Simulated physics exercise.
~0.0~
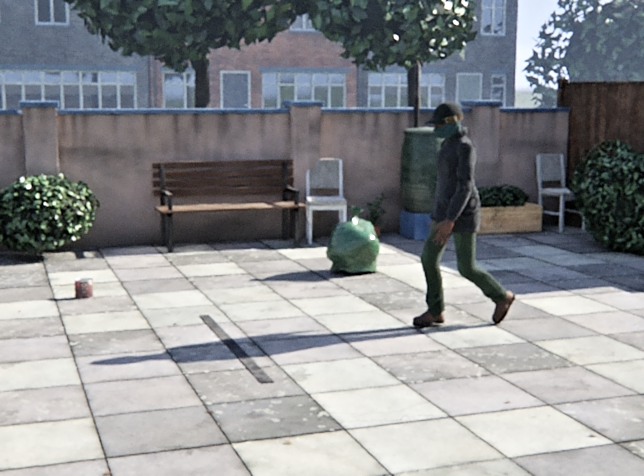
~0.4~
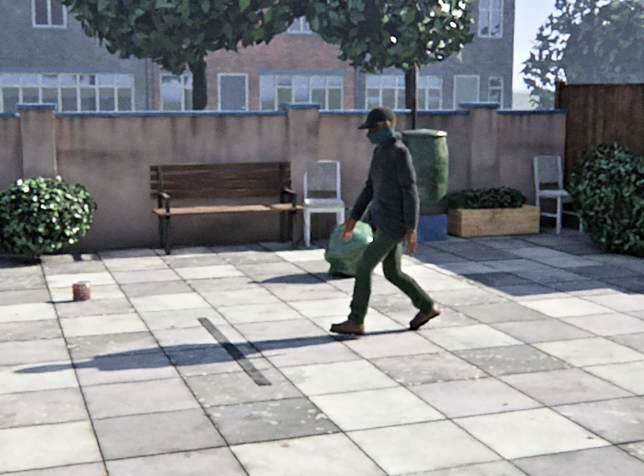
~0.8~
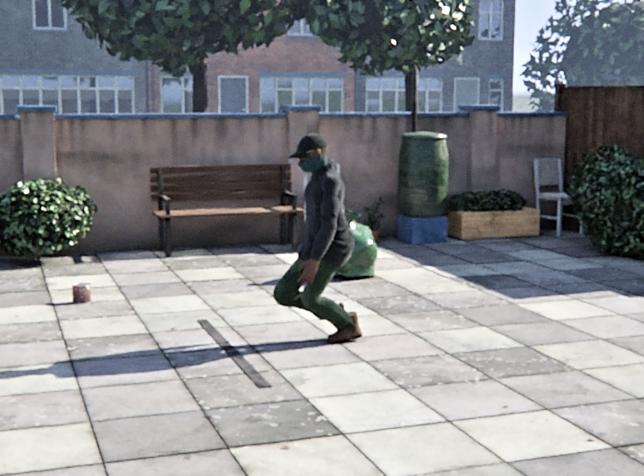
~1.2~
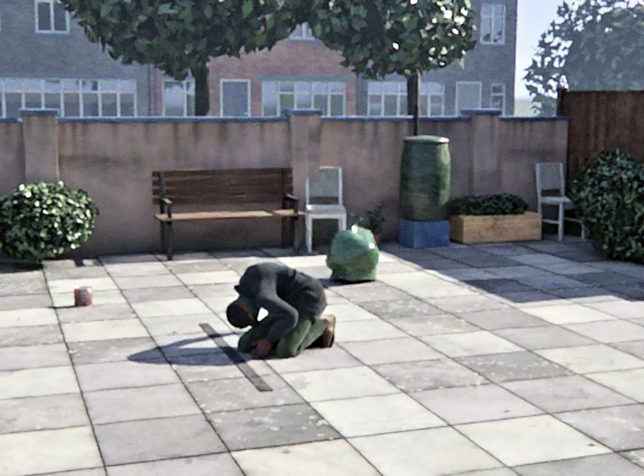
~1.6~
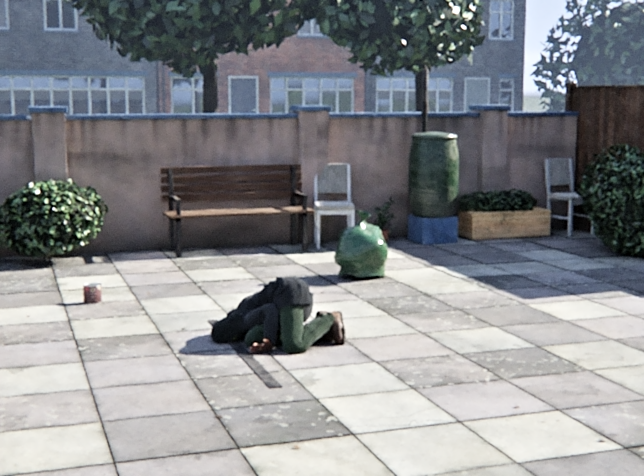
A person in a dark cap walks left, drops to their knees and slumps forward.
